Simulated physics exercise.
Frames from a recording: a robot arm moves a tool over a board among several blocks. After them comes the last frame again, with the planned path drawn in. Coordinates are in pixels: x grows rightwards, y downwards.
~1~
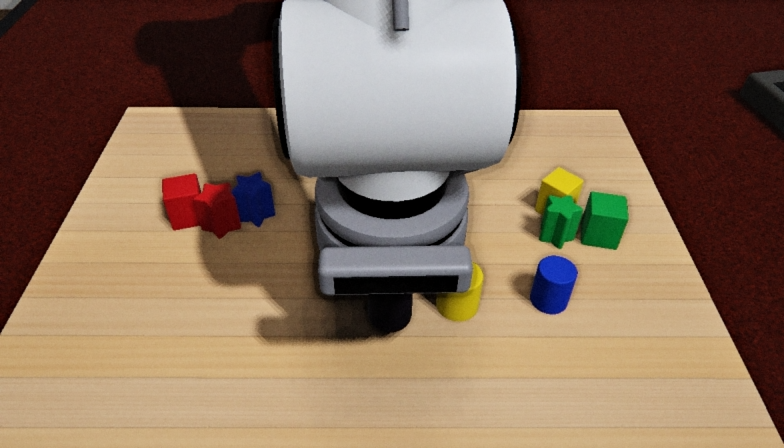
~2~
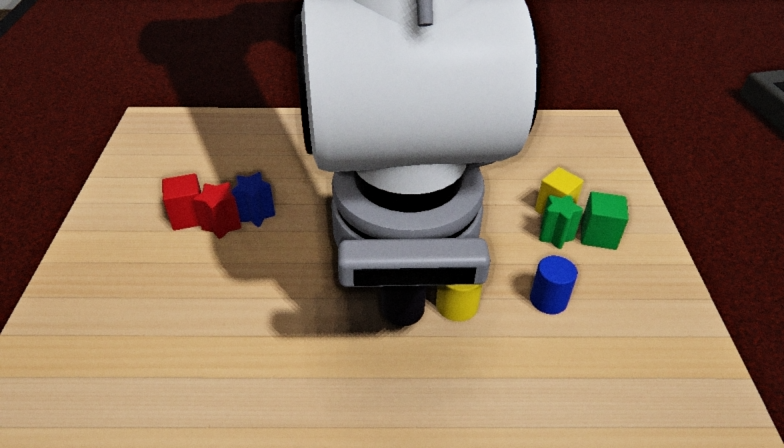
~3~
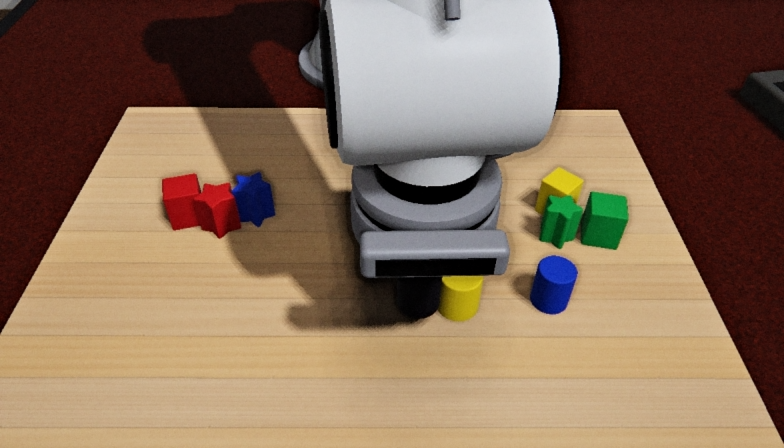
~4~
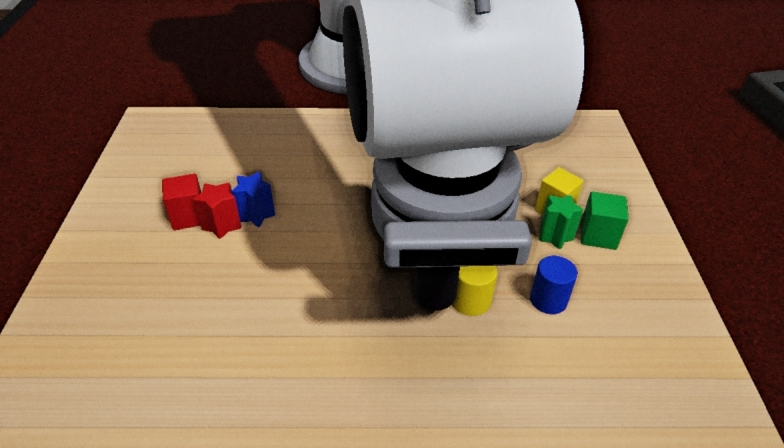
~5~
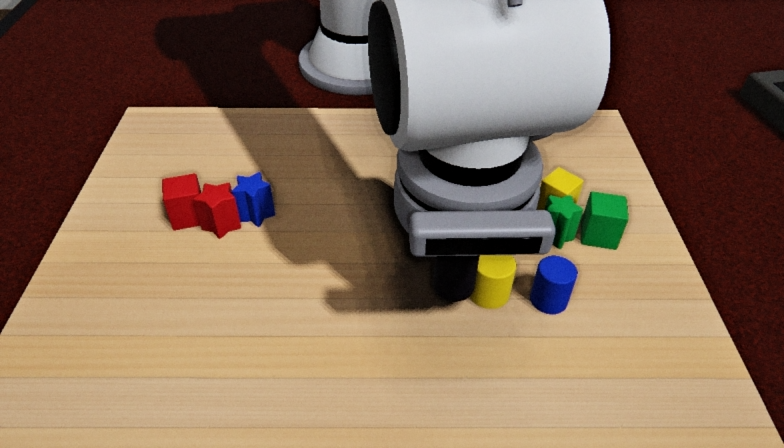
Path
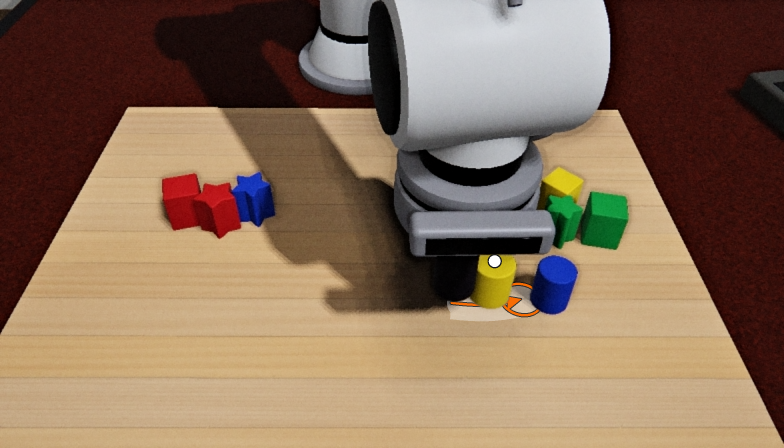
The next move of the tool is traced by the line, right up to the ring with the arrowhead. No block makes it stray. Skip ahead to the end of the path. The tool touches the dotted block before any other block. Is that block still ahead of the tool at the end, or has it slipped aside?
It stays ahead.
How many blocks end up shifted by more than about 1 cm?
The number will come to 2.
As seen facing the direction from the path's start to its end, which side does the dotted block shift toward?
It slides leftward.
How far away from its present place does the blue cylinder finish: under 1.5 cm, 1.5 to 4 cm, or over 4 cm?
Travels 1.5 to 4 cm.
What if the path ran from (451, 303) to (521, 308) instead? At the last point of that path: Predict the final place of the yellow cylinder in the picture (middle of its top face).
Around pixel (544, 249).
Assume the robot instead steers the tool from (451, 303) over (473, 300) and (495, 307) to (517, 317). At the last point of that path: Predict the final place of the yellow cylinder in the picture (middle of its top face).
Somewhere near (536, 256).
Drawn move, from (451, 303) via (487, 305), ending at (521, 299); the dot is on the yellow cylinder.
The first path, step by step. Halfway along, tool at (492, 289); yellow cylinder at (526, 255); blue cylinder at (566, 268).
At the end, tool at (525, 284); yellow cylinder at (548, 243); blue cylinder at (580, 267).
